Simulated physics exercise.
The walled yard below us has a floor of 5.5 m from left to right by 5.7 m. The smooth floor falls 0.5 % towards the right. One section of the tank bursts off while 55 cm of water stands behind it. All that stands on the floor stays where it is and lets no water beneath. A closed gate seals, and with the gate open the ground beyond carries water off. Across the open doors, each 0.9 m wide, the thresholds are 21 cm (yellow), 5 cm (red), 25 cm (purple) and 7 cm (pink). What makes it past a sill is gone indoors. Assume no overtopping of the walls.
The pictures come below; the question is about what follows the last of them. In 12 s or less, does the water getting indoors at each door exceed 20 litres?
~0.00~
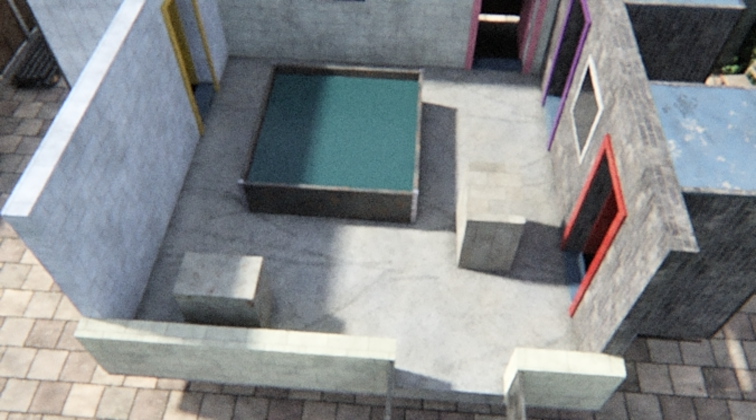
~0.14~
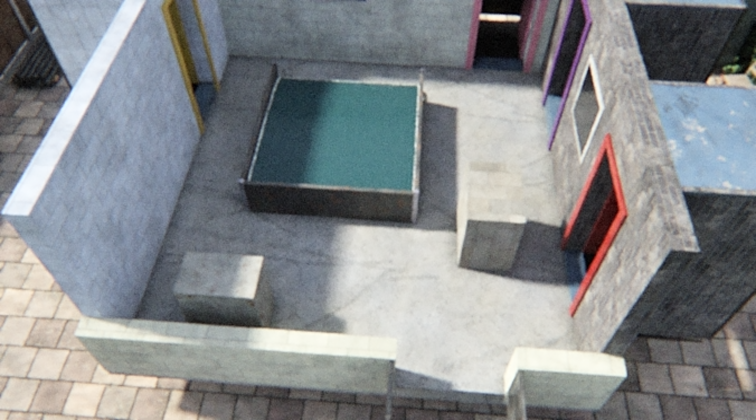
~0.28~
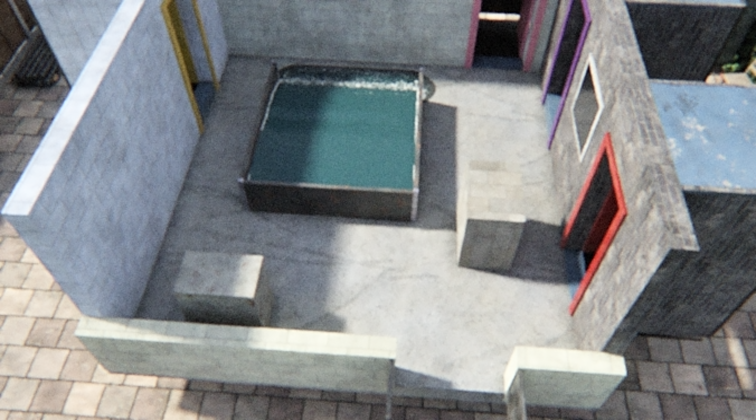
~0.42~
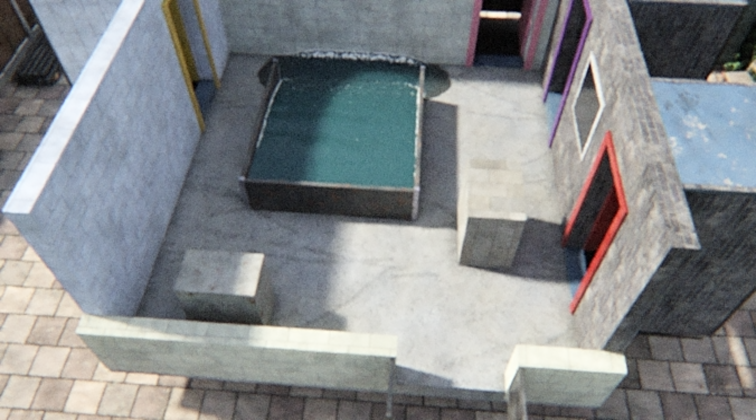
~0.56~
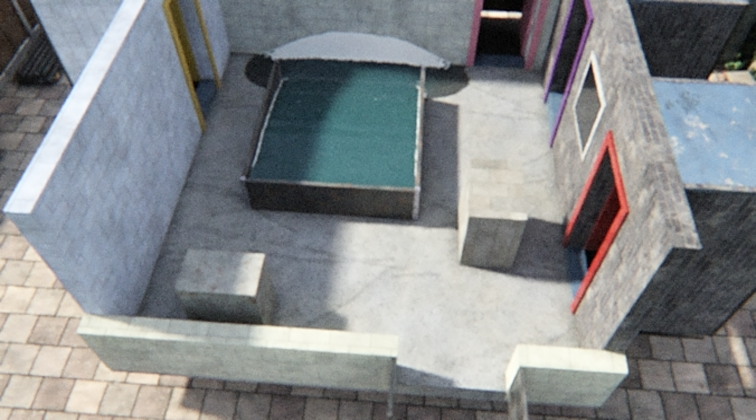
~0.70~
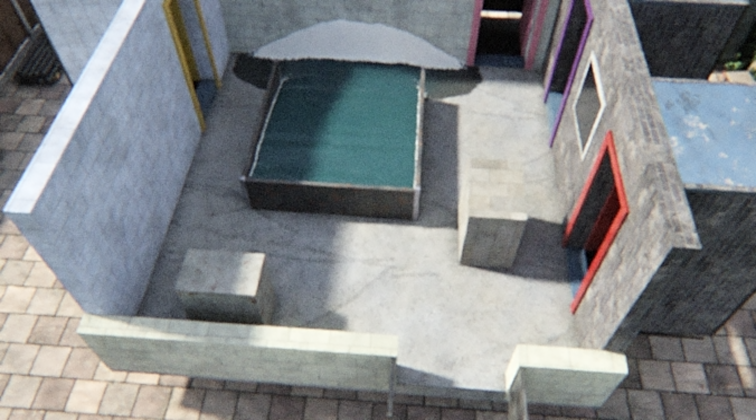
Yellow door: Does not exceed it; red door: Exceeds it; purple door: Does not exceed it; pink door: Exceeds it.
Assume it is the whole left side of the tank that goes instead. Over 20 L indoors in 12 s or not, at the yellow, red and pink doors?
In that case, yellow door: More than that, red door: More than that, pink door: More than that.
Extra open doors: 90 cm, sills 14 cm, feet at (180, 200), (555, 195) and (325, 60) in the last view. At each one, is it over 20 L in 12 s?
In turn: Under, not over, over.
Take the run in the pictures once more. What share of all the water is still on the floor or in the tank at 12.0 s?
Around 80 per cent of the water.
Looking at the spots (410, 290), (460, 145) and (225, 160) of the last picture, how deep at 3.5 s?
I'd read it as roughly 0, 1 and 7 cm, in that order.
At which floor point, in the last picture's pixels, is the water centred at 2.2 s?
Pixel position near (354, 107).
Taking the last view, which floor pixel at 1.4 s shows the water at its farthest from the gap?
That lands around (537, 71) in the last picture.
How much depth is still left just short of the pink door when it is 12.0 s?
Some 11.0 cm.
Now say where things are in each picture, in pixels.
The tank at (339, 127) is whole and still, 55 cm deep, in the first frame.
The front is at a hidden place, 1.2 m from the gap on the tank's far side; 0.6 m2 of floor is under water; 55 cm left at the back of the tank, in the second frame.
Water pours out on the tank's far side and has run 1.4 m, to (428, 85); typically 11 cm deep outside, 55 cm at the tank's back, in the third frame.
Water pours out on the tank's far side and has run 1.6 m, to (433, 65); typically 11 cm deep outside, 55 cm at the tank's back, in the fourth frame.
Water pours out on the tank's far side and has run 2.0 m, to (457, 66); typically 14 cm deep outside, 55 cm at the tank's back, in the fifth frame.
The front is at (471, 67), 2.2 m from the gap on the tank's far side; 2.9 m2 of floor is under water; 55 cm left at the back of the tank, in the sixth frame.
After 1.4 s water covers 20 % of the floor and is deepest (44 cm) near (351, 67); yellow door not reached, red door not reached, purple door not reached, pink door 9 cm at the sill, 0 L in.
After 2.2 s water covers 35 % of the floor and is deepest (46 cm) near (231, 54); yellow door 18 cm at the sill, 0 L in, red door not reached, purple door 24 cm at the sill, 0 L in, pink door 12 cm at the sill, 3 L in.
After 3.5 s water covers 65 % of the floor and is deepest (28 cm) near (526, 70); yellow door 17 cm at the sill, 2 L in, red door 4 cm at the sill, 0 L in, purple door 22 cm at the sill, 3 L in, pink door 15 cm at the sill, 39 L in.
After 7.0 s water covers 95 % of the floor and is deepest (20 cm) near (567, 309); yellow door 8 cm at the sill, 3 L in, red door 8 cm at the sill, 3 L in, purple door 11 cm at the sill, 4 L in, pink door 12 cm at the sill, 110 L in.
After 12.0 s water covers 100 % of the floor and is deepest (14 cm) near (575, 376); yellow door 5 cm at the sill, 3 L in, red door 12 cm at the sill, 115 L in, purple door 8 cm at the sill, 4 L in, pink door 11 cm at the sill, 157 L in.
